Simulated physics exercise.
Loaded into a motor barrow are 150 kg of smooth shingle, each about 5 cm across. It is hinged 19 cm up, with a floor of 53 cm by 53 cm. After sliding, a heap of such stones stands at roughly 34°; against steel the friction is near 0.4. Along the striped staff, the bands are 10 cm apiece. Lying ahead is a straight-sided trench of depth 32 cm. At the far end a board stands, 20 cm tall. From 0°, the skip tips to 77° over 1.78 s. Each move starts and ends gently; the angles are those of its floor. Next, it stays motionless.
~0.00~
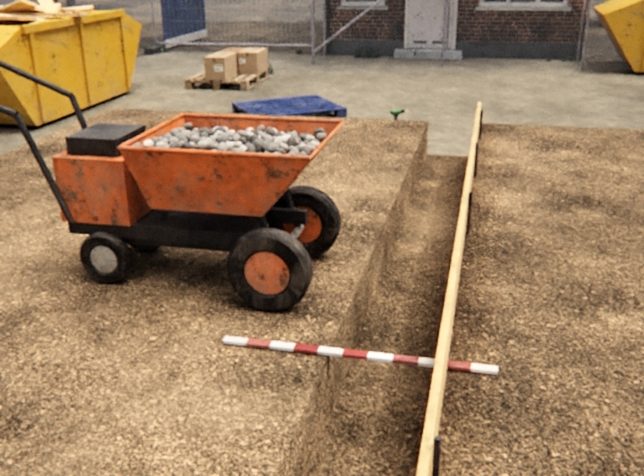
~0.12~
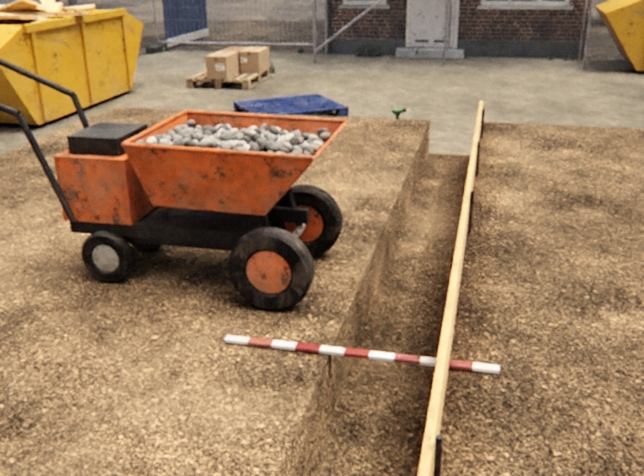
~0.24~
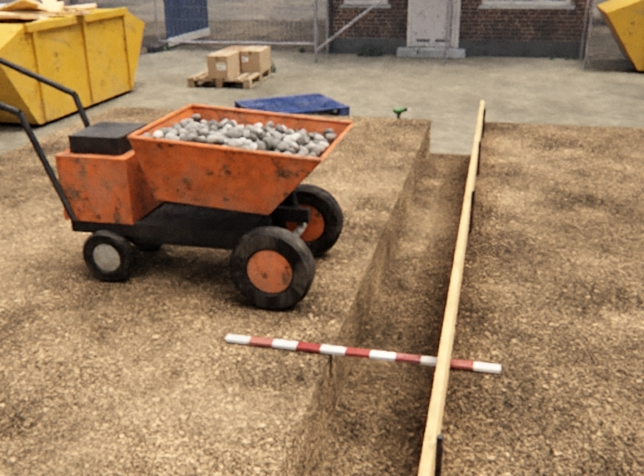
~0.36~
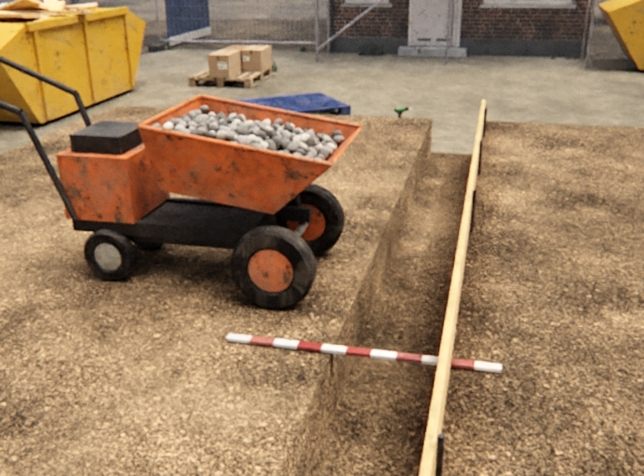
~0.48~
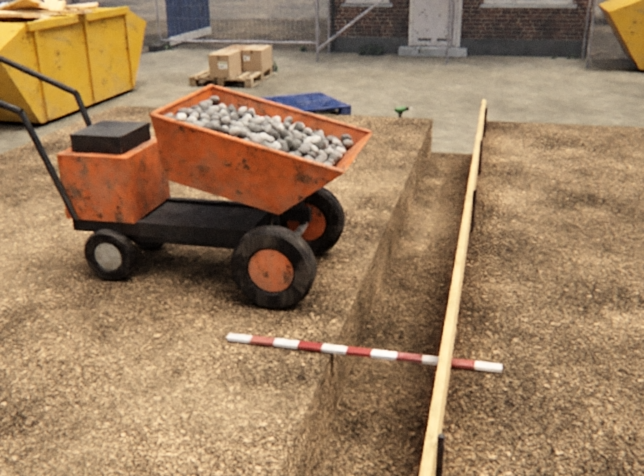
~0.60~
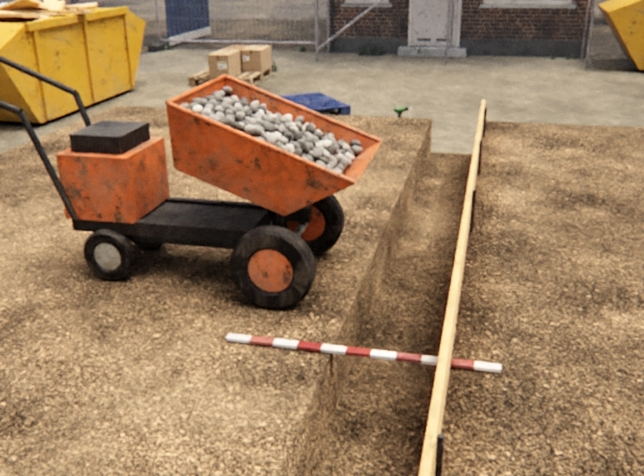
An orange motor barrow's skip full of grey stones tilts toward the trench on the right.
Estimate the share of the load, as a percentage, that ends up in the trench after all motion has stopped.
Roughly 94 per cent of the load ends up there.
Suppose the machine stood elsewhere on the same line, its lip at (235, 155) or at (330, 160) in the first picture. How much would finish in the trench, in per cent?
Roughly 100 per cent, then 65 per cent.
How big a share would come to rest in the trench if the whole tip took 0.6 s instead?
Close to 75 per cent then.
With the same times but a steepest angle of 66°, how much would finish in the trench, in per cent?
Around 90 per cent would finish in the trench.
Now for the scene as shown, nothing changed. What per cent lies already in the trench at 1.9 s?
By then, around 70 percent.
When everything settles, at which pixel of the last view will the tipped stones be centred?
The resting stones are centred at roughly (416, 336).
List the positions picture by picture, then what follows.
In the first picture, lip at (310, 158), floor tilted 0°, highest stones at (228, 137).
In the second picture, the skip is at 1°, its lip at (313, 158); the top of the load is at (219, 133); the stones move at 0.1 m/s on average.
In the third picture, the skip is at 4°, its lip at (321, 161); the top of the load is at (211, 128); the stones move at 0.3 m/s on average.
In the fourth picture, the skip is at 8°, its lip at (331, 165); the top of the load is at (200, 117); the stones move at 0.4 m/s on average.
In the fifth picture, the skip is at 14°, its lip at (343, 172); the top of the load is at (208, 107); the stones move at 0.4 m/s on average.
In the sixth picture, lip at (355, 183), floor tilted 20°, highest stones at (219, 98); the stones move at 0.5 m/s on average.
After 1.3 s the floor is at 65°; 92 % in the skip, 8 % in the trench; the foremost stones are at (448, 283).
After 1.9 s the floor is at 77°; 22 % in the skip, 72 % in the trench, 6 % past the trench; the foremost stones are at (584, 316).
After 2.2 s the floor is at 77°; 2 % in the skip, 92 % in the trench, 6 % past the trench; the foremost stones are at (641, 328).
After 4.2 s the floor is at 77°; 0 % in the skip, 94 % in the trench, 6 % past the trench; the foremost stones are past the picture's edge.
